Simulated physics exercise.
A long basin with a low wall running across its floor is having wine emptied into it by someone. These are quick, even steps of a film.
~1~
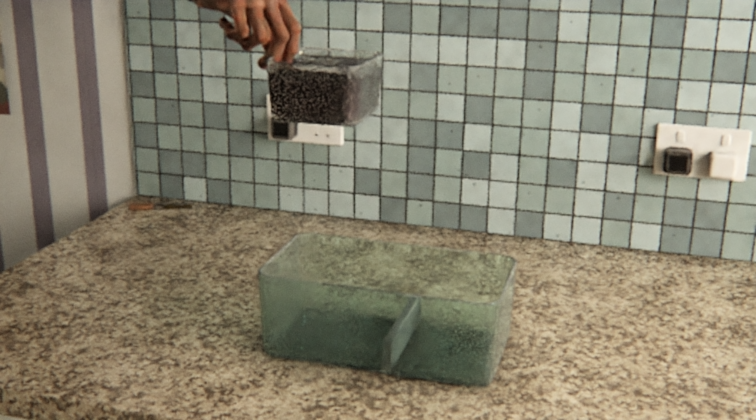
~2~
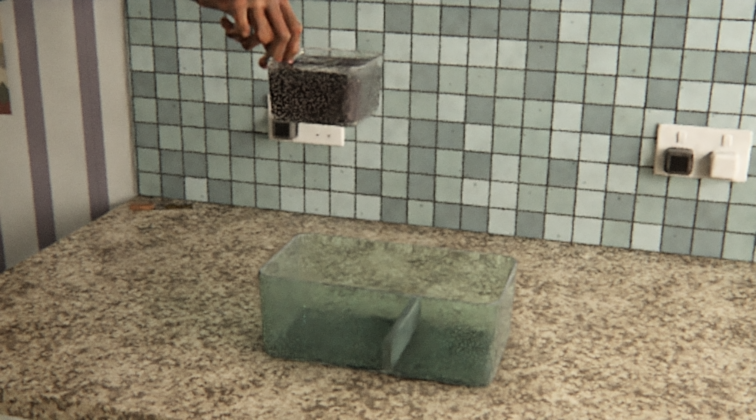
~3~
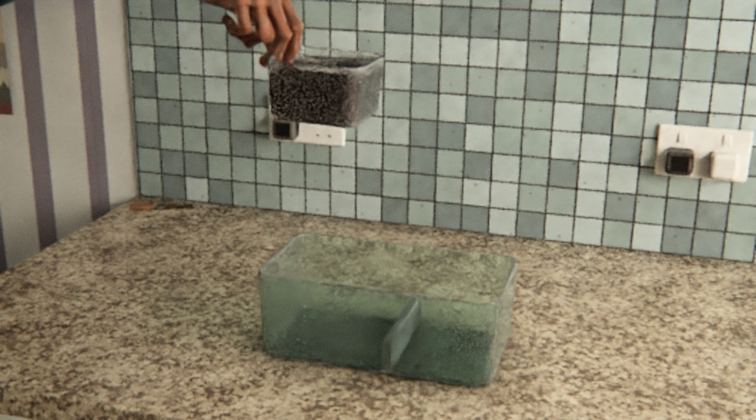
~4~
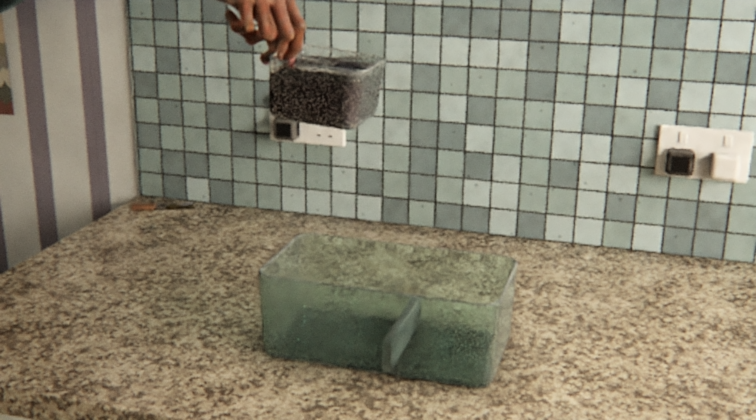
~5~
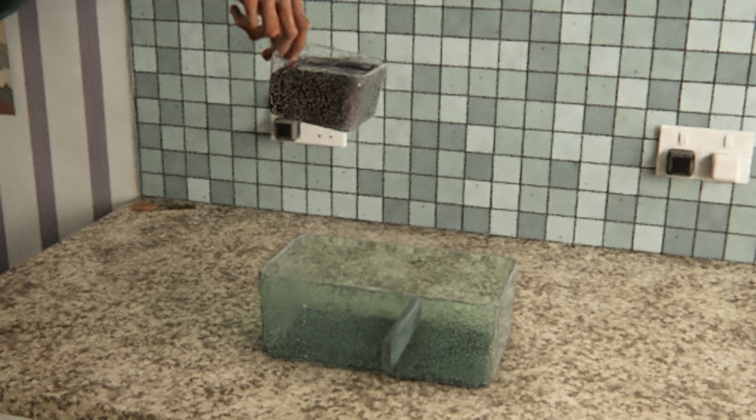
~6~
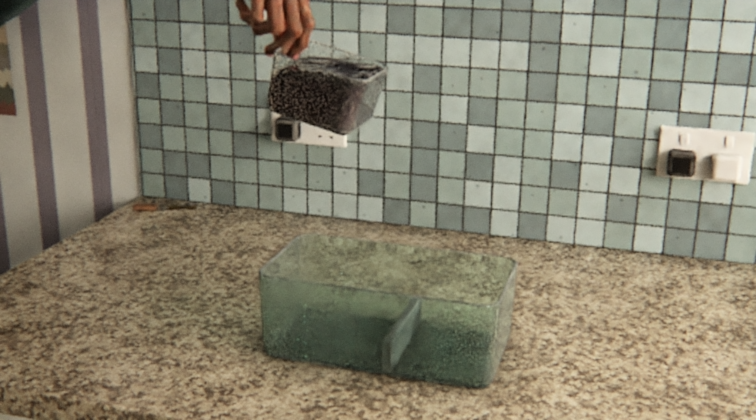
A hand slowly tilts a clear container of dark contents above a long greenish basin.
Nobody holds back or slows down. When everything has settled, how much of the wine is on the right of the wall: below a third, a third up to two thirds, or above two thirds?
The right side ends up with above two thirds of it.
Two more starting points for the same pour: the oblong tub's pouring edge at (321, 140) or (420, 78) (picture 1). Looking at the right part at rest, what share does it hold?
Close to 10 in a hundred, and close to 75 in a hundred.
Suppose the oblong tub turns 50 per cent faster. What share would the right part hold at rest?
I'd say close to 65 %.
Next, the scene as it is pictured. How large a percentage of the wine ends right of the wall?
Roughly 75 %.
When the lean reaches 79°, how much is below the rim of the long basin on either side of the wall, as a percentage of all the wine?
Left: Roughly 0 %; right: Roughly 10 %.
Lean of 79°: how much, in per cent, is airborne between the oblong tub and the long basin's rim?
50 in a hundred.
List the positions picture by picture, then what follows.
Tilt 0°; pouring edge (372, 62); surface from (284, 63) to (372, 68); the long basin's rim runs from (279, 254) to (508, 281); the wall's top is at (403, 317), in the first frame.
Tilt 1°; pouring edge (373, 62); surface from (285, 63) to (372, 69), in the second frame.
Tilt 2°; pouring edge (374, 64); surface from (286, 62) to (373, 70), in the third frame.
Tilt 5°; pouring edge (375, 67); surface from (287, 63) to (374, 71), in the fourth frame.
Tilt 9°; pouring edge (376, 71); surface from (288, 63) to (375, 71), in the fifth frame.
Tilt 14°; pouring edge (377, 76); surface from (289, 64) to (377, 73), in the sixth frame.
A moment on, the oblong tub is tipped on its side and 41 per cent is still to pour, 1 is left of the wall and 9 right of it.
Next, the oblong tub is tipped right over and 3 per cent is still to pour, 9 is left of the wall and 74 right of it.
Then the oblong tub is tipped right over and 0 per cent is still to pour, 23 is left of the wall and 73 right of it.
Later the oblong tub is tipped right over and 0 per cent is still to pour, 24 is left of the wall and 73 right of it.
Finally, 24 per cent lies left of the wall, 73 right of it and 3 outside.
